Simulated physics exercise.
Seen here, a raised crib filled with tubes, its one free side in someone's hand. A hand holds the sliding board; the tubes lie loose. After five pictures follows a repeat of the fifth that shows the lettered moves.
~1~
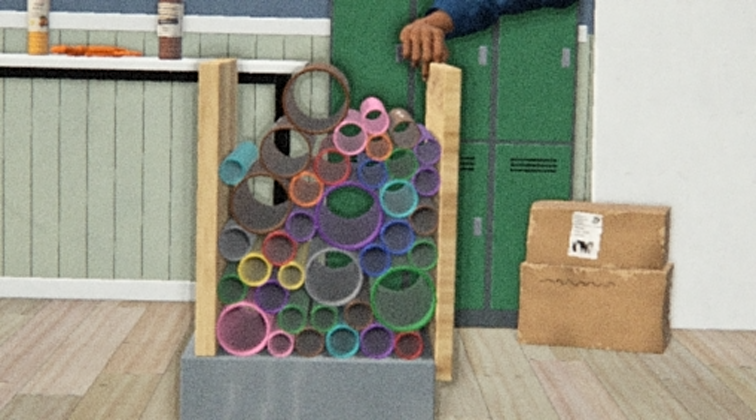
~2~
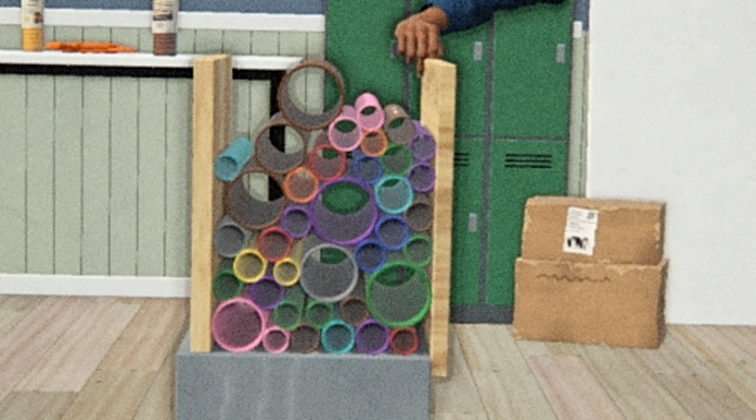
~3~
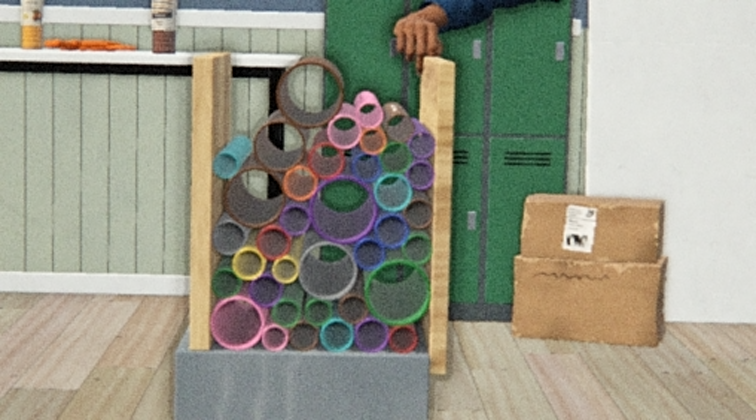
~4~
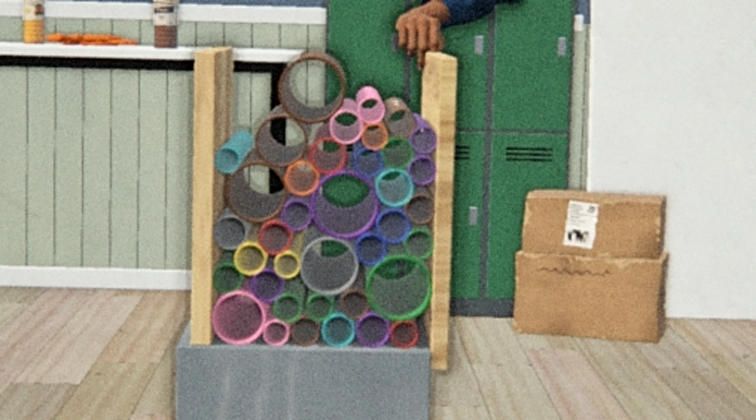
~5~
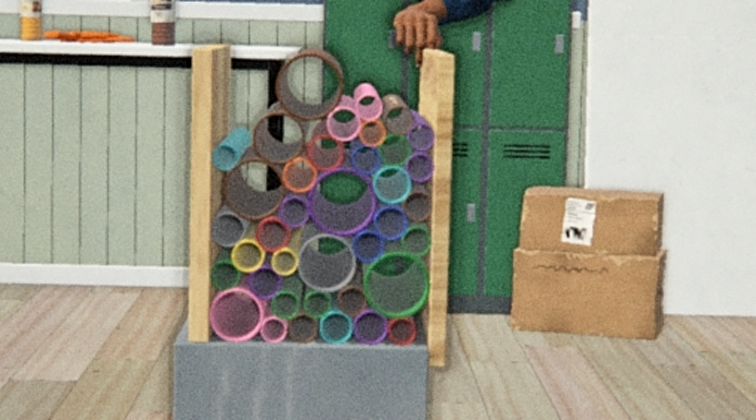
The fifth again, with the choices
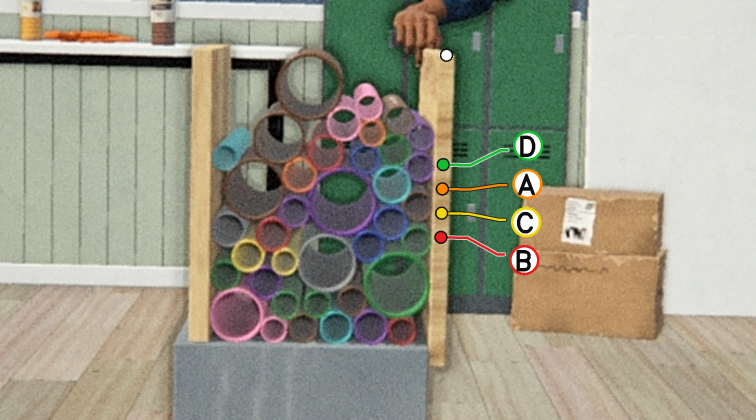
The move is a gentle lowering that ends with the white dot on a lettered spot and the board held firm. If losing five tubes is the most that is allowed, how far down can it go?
Down to A.
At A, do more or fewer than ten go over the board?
At A, fewer than ten.
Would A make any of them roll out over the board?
Yes.
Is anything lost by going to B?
At B: Yes.
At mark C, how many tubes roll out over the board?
The count is six.
On the marked copy, A at (443, 189); B at (441, 238); C at (442, 213); D at (443, 165); the white dot at (447, 55).
Taking A. A third of the way, top of the board (436, 115).
Two thirds of the way, top of the board (434, 185).
When it is over, top of the board (434, 188), two out over the board.
As for the rest, B more than five out over the board; C six out over the board; D none out over the board.
